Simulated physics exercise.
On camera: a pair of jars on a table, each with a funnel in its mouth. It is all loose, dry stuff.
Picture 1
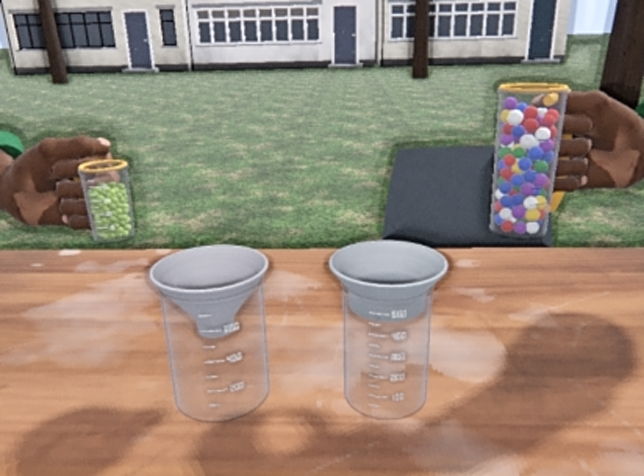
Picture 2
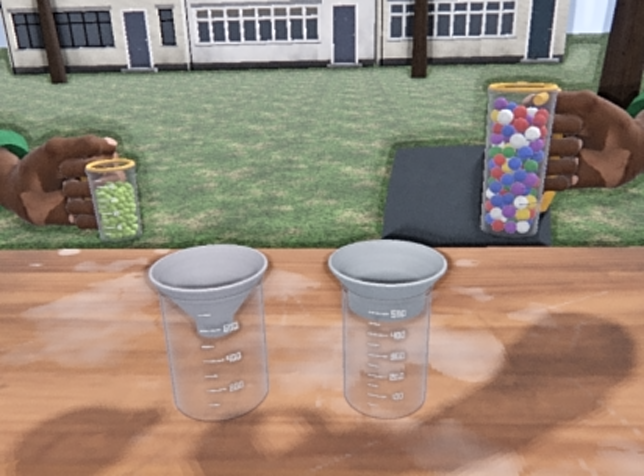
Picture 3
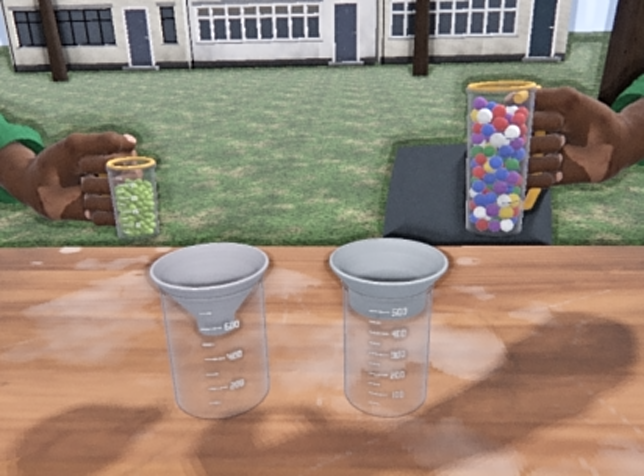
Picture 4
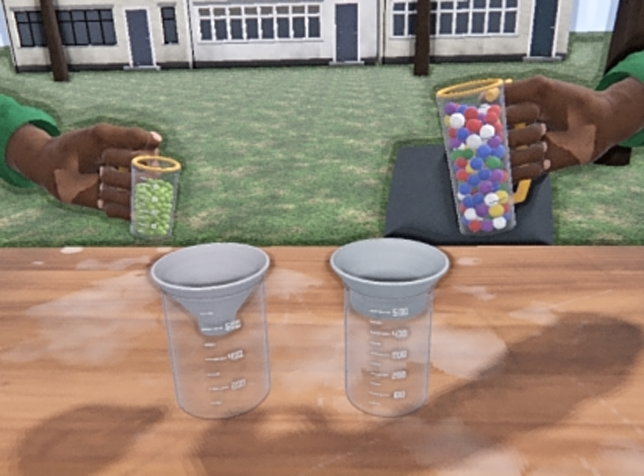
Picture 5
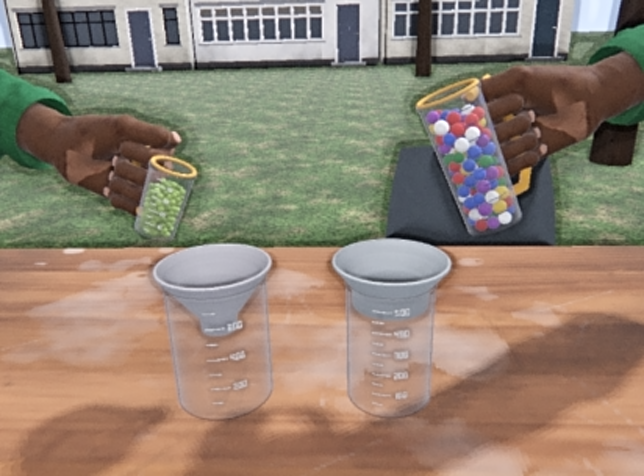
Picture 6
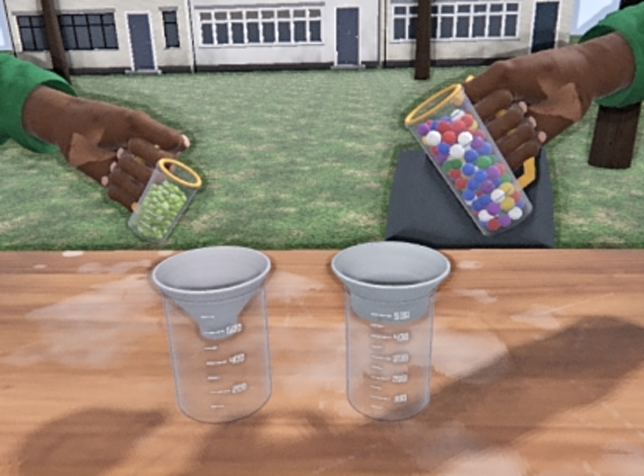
On a wooden table before a green lawn and pale houses, seen from slightly above by a nearly still camera, stand two clear marked jars with grey funnels. Behind them, two green-sleeved hands hold clear gold-rimmed cups, a small one of green peas at left and a taller one of multicoloured balls at right. Both hands move inward, then tilt their cups toward each other.
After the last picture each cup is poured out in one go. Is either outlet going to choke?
The left funnel runs clear; the right one runs clear.
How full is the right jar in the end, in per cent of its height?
About 30 per cent.
Then, 0.28 s past the last view, left, all still in the cup; right, all still in the cup.
Then, 0.64 s past the last view, left, all still in the cup; right, all still in the cup.
Then, 1.02 s past the last view, left, most still in the cup, about a quarter in or over the funnel, a small part down in the jar; right, about two thirds still in the cup, about a quarter in or over the funnel, a small part down in the jar.
Finally, left, all down in the jar; right, all down in the jar.
